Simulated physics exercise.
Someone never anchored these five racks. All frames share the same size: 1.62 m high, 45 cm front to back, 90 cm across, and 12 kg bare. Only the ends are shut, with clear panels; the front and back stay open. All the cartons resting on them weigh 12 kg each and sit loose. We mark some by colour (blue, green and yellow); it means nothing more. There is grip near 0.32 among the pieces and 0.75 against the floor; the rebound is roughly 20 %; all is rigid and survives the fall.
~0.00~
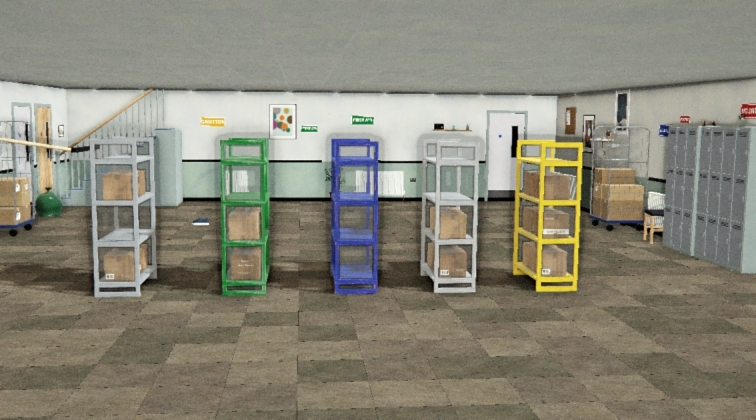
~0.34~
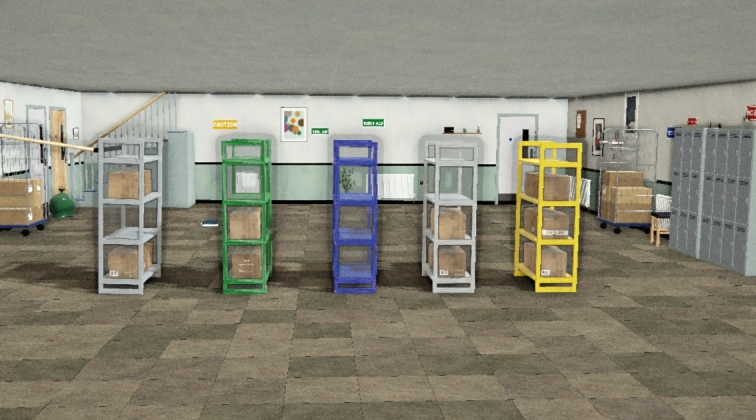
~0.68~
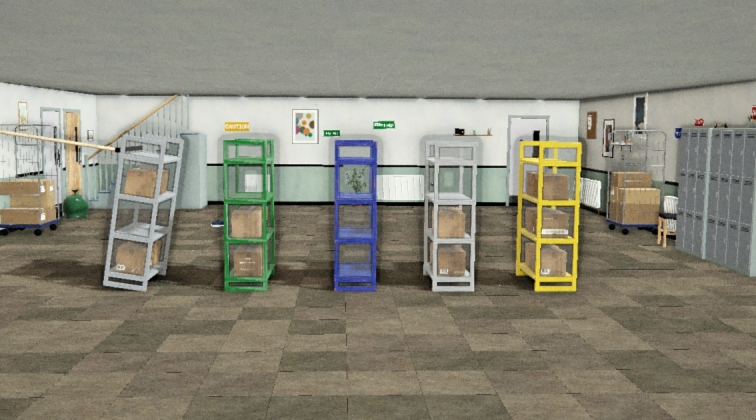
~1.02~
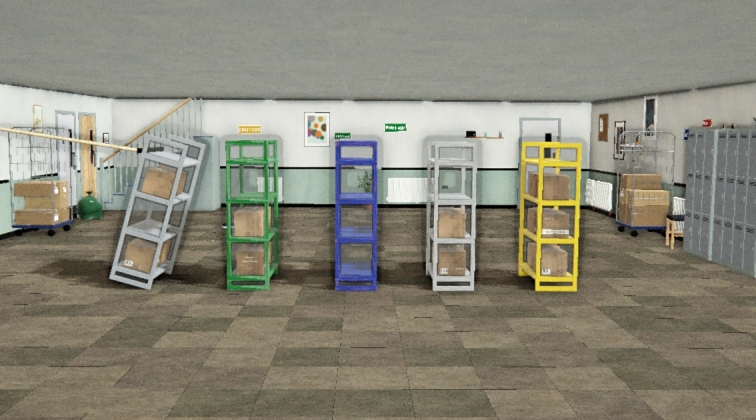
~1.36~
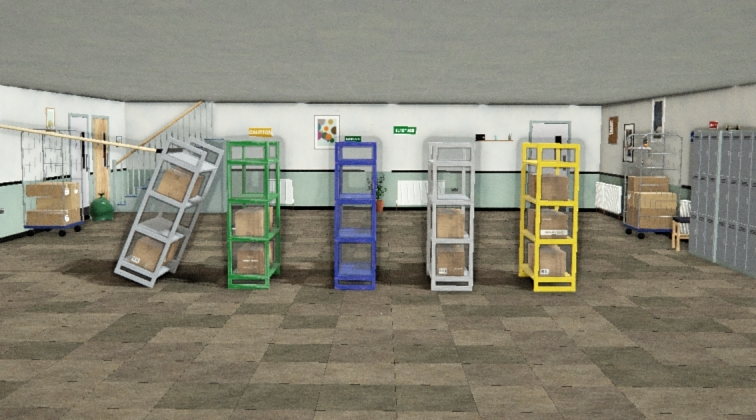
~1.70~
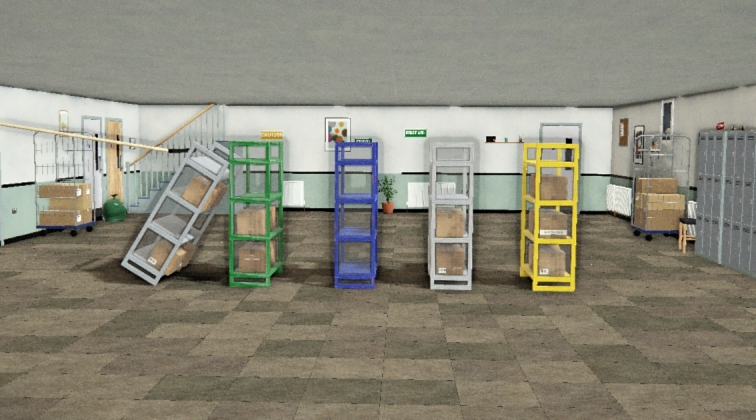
At the start, five shelving units, gray, green, blue, gray and yellow, stand upright in a row in a large room, most holding boxes. A pole from the left pushes the leftmost gray unit, which leans steadily rightward until its top meets the green one, while the other units stay upright.
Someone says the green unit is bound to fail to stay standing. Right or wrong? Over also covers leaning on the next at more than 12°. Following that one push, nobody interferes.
Wrong, it is still fine at the end.
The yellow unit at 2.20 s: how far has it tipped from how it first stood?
I'd put it at roughly 0 degrees away from its starting angle.
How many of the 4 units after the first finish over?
0 in total.
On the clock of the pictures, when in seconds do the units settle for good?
3.0 s or so.
After 1.86 s, 2 cartons spilt or dropped; none of the 4 other units over; green unit unmoved.
At rest (3.1 s), 2 cartons spilt or dropped; none of the 4 other units over; green unit unmoved; yellow unit unmoved; blue unit unmoved. Four left standing. As the last picture would show them, middles, green unit near (257, 211), yellow unit near (548, 214).
